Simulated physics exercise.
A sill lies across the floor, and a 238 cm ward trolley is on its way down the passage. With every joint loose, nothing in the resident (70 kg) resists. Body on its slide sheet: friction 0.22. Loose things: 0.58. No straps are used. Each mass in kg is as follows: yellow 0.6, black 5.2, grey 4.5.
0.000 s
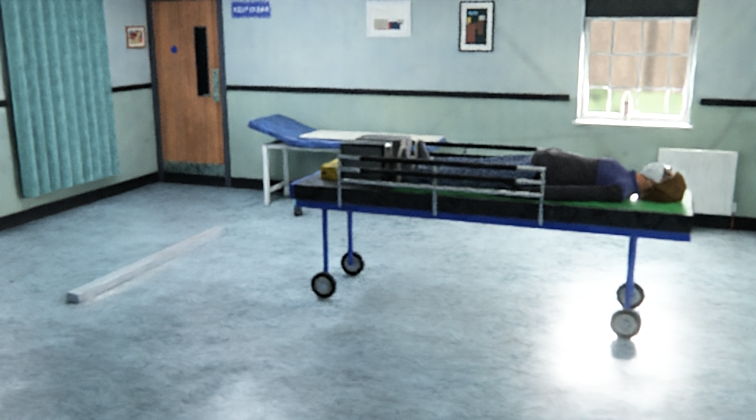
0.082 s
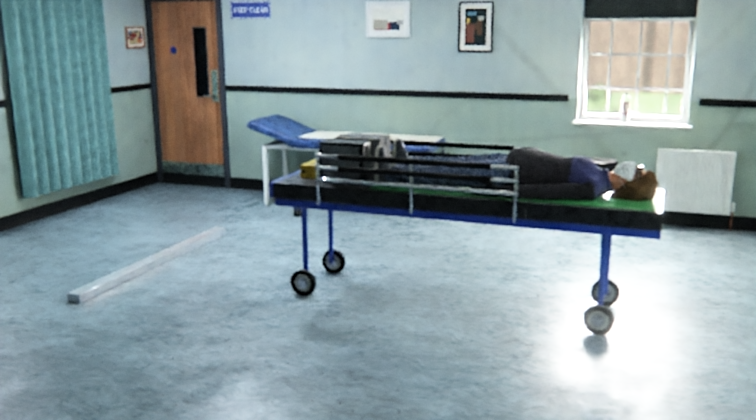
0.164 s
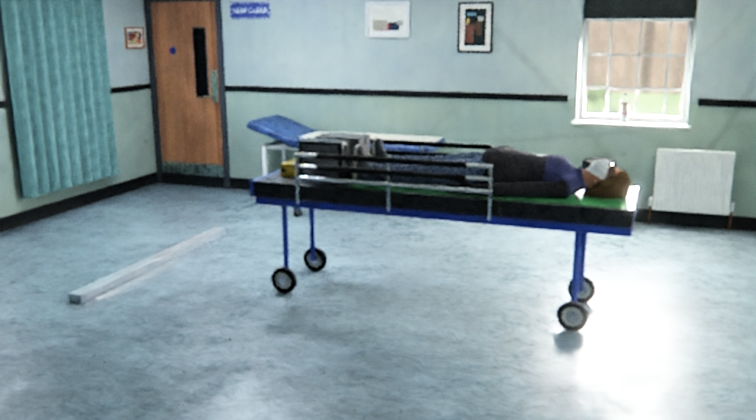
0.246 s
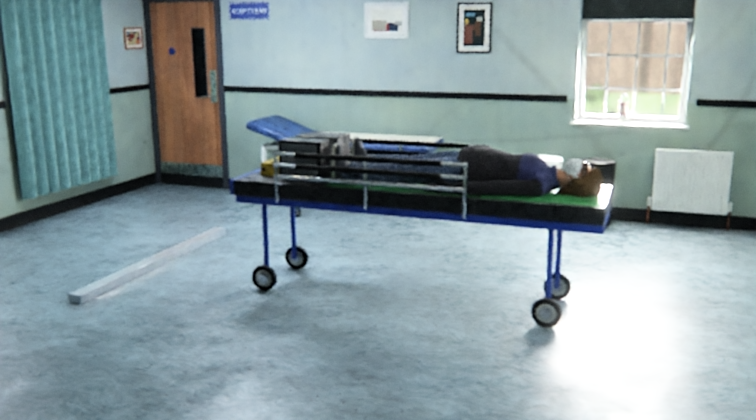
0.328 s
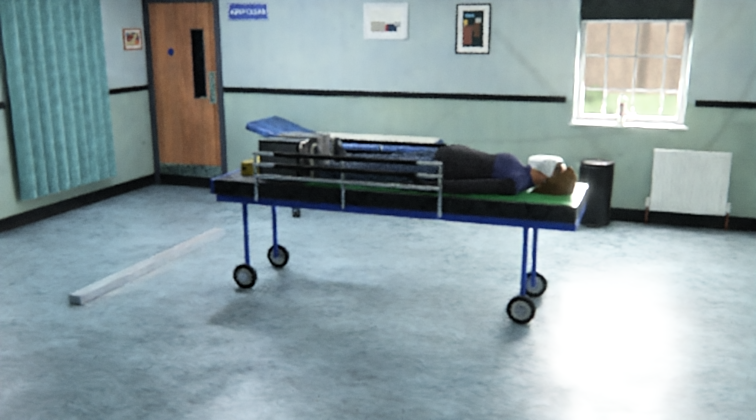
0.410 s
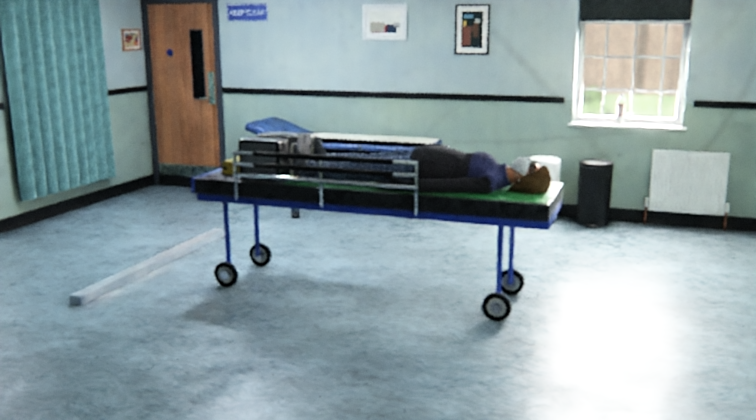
A person lies on a blue wheeled trolley as it rolls left across the room.
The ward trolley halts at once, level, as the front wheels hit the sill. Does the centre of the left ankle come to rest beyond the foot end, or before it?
The left ankle comes to rest before the foot end.
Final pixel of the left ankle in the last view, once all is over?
(134, 163).
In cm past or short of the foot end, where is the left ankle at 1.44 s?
Short of it by around 10 cm.
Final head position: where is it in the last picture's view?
Somewhere around (334, 166) in the last picture.
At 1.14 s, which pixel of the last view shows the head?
(354, 168).
The jolt is at 0.74 s.
After 0.89 s the left ankle is 52 cm short of the foot end, near (191, 165) in the last picture's view; the black monitor 23 cm short of the foot end, tilted 0°.
After 1.14 s the left ankle is 23 cm short of the foot end, near (155, 163) in the last picture's view; the black monitor 0 cm short of the foot end, tilted 0°.
After 1.44 s the left ankle is 9 cm short of the foot end, near (135, 163) in the last picture's view; the black monitor 20 cm past the foot end, tilted 70°.
At rest, 1.9 s, yellow glove box drops off; black monitor drops off; grey holdall drops off; left ankle stops short of the foot end.
